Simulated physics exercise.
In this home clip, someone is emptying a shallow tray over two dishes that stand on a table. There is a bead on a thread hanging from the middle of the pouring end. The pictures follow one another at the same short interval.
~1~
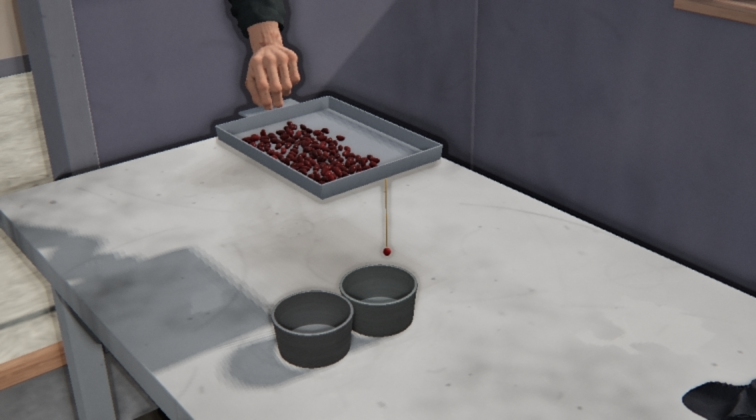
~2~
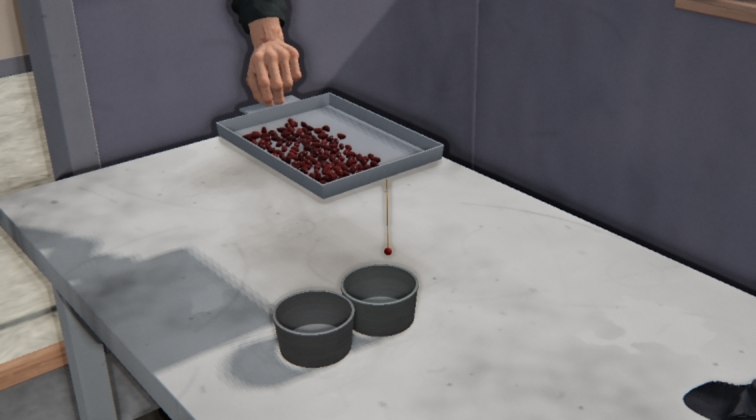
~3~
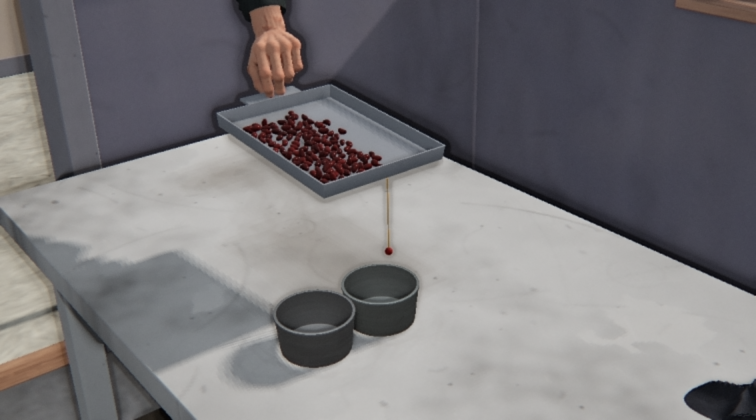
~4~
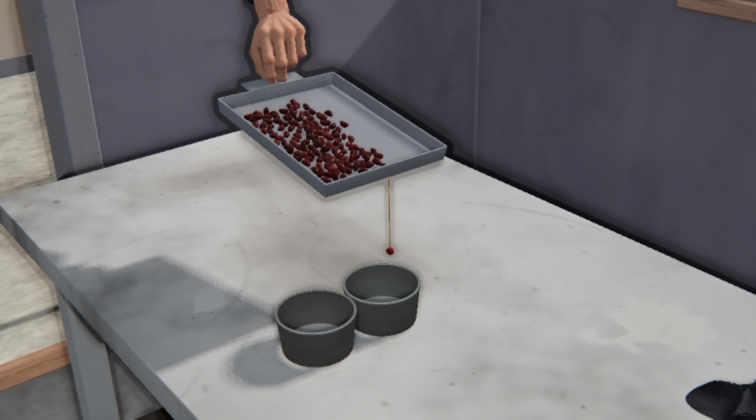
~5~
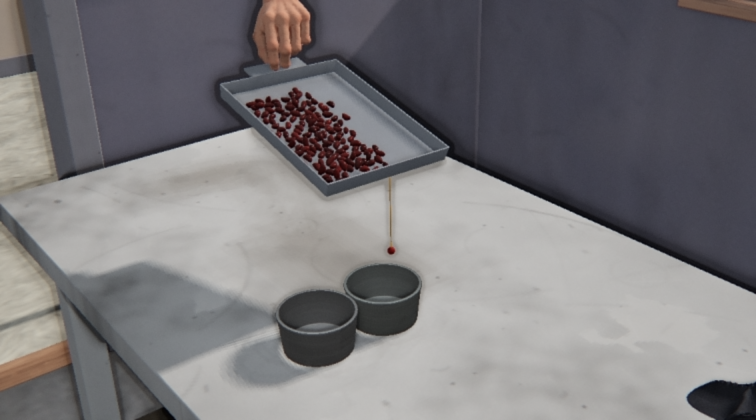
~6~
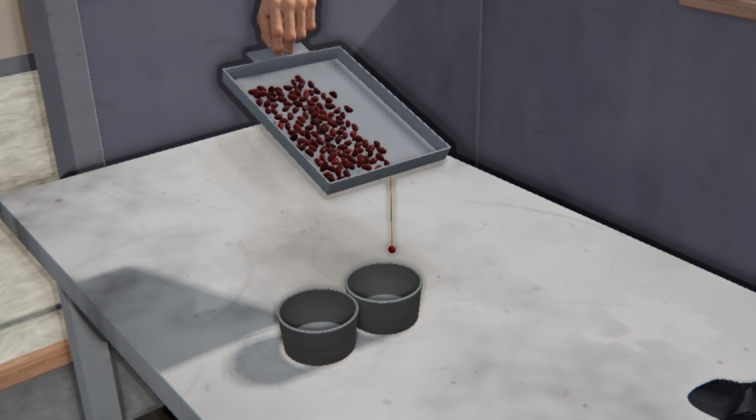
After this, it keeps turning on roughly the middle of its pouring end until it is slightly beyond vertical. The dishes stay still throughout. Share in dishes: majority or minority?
Minority.
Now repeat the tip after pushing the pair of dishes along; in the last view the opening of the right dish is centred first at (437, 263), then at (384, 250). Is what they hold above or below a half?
For the earlier try a larger portion is kept, for the later one a smaller portion.
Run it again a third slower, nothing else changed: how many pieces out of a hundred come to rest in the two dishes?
Expected result: Around 30 per cent.
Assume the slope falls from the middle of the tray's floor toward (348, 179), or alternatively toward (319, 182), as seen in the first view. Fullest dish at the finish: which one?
Rightward dish at the first place, Rightward dish at the second.
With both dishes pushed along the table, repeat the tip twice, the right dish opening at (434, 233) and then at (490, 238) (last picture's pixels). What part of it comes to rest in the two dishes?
About 0% on the first try and 50% on the second.
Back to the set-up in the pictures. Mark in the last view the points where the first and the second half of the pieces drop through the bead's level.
I'd say around (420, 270) at first, then around (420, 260).
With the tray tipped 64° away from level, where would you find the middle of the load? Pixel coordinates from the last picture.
I'd put the middle of the pieces at roughly (371, 143).
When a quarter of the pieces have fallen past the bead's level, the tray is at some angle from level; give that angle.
I'd say close to 115 degrees.
Soon after the last picture, tray tipped steeply; all on the tray.
A little later, tray tipped past a quarter turn; nearly all on the tray; a stray few in the right dish; a stray few outside both; a small part in the air.
Later still, tray tipped past a quarter turn; about a third in the right dish; about two thirds outside both.
At rest, tray tipped past a quarter turn; none in the left dish; about a third in the right dish; about two thirds outside both.
